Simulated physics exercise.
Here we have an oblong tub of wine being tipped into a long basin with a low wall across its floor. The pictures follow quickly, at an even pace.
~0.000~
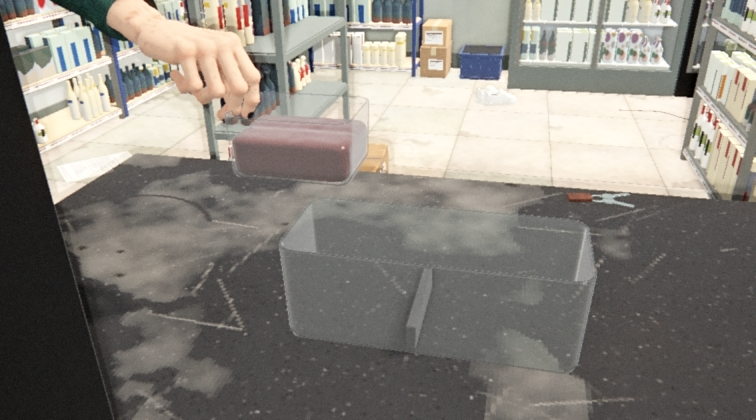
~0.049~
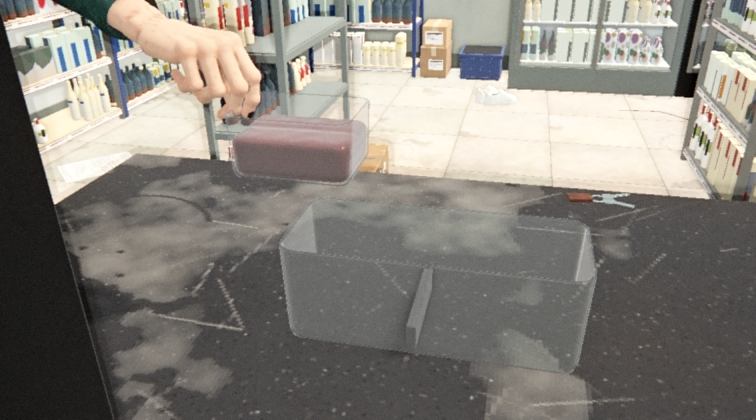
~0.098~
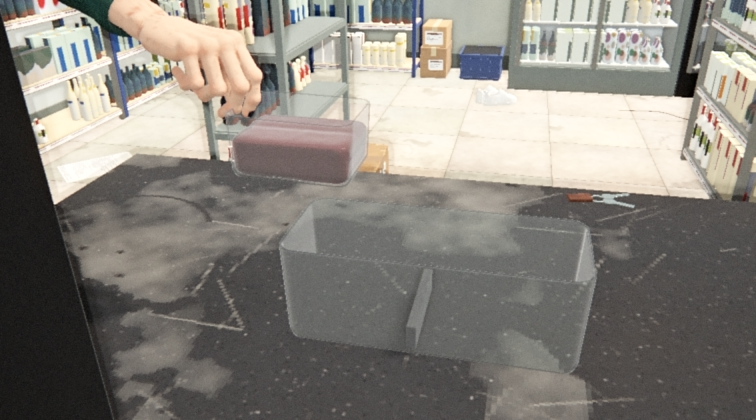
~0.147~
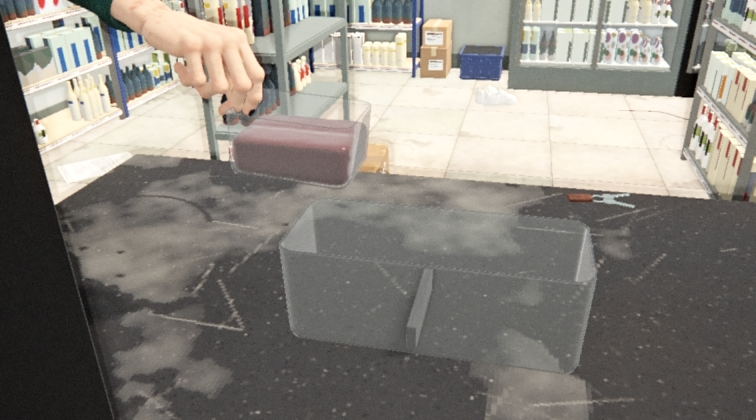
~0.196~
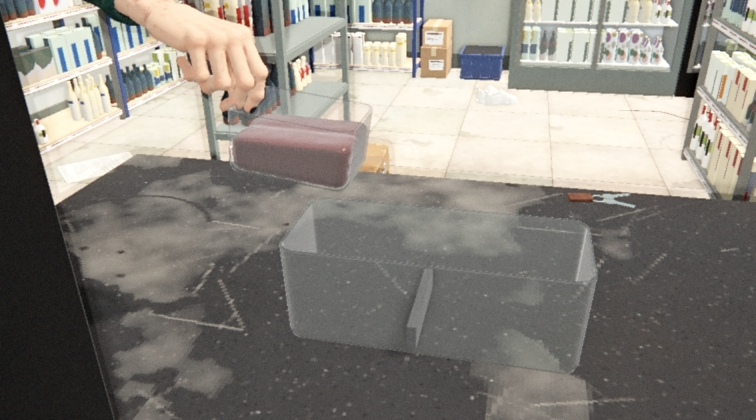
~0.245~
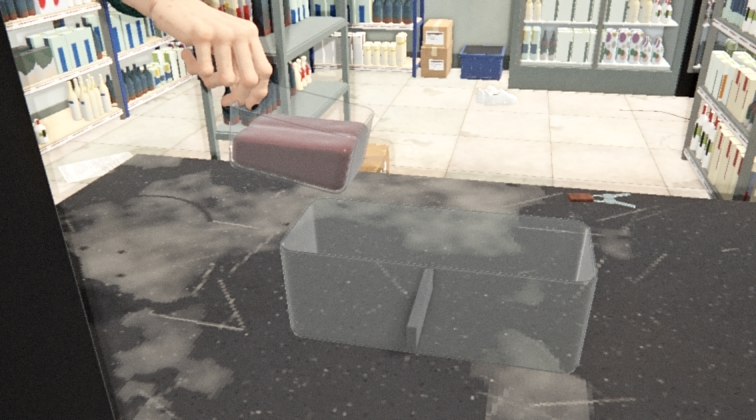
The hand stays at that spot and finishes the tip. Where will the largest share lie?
It is the left one.
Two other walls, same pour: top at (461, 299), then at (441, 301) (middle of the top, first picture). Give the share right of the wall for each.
Roughly 10 per cent, and 10 per cent.
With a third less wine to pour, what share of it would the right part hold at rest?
Roughly 5 in a hundred.
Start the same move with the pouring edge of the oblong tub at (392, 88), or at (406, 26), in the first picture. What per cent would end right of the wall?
The first gives 65 %, the second 80 %.
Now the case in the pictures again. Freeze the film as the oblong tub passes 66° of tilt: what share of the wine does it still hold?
About 55 per cent.
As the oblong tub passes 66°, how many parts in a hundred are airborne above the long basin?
Near 30 %.
Then, 0.68 s in, the tilt is 66° and 57 per cent is still to pour, 12 is left of the wall and 1 right of it.
Then, 1.00 s in, the tilt is 101° and 11 per cent is still to pour, 49 is left of the wall and 33 right of it.
Then, 1.33 s in, the tilt is 108° and 0 per cent is still to pour, 64 is left of the wall and 35 right of it.
Then, 1.69 s in, the tilt is 108° and 0 per cent is still to pour, 65 is left of the wall and 35 right of it.
Finally, 65 per cent lies left of the wall, 35 right of it and 1 outside.
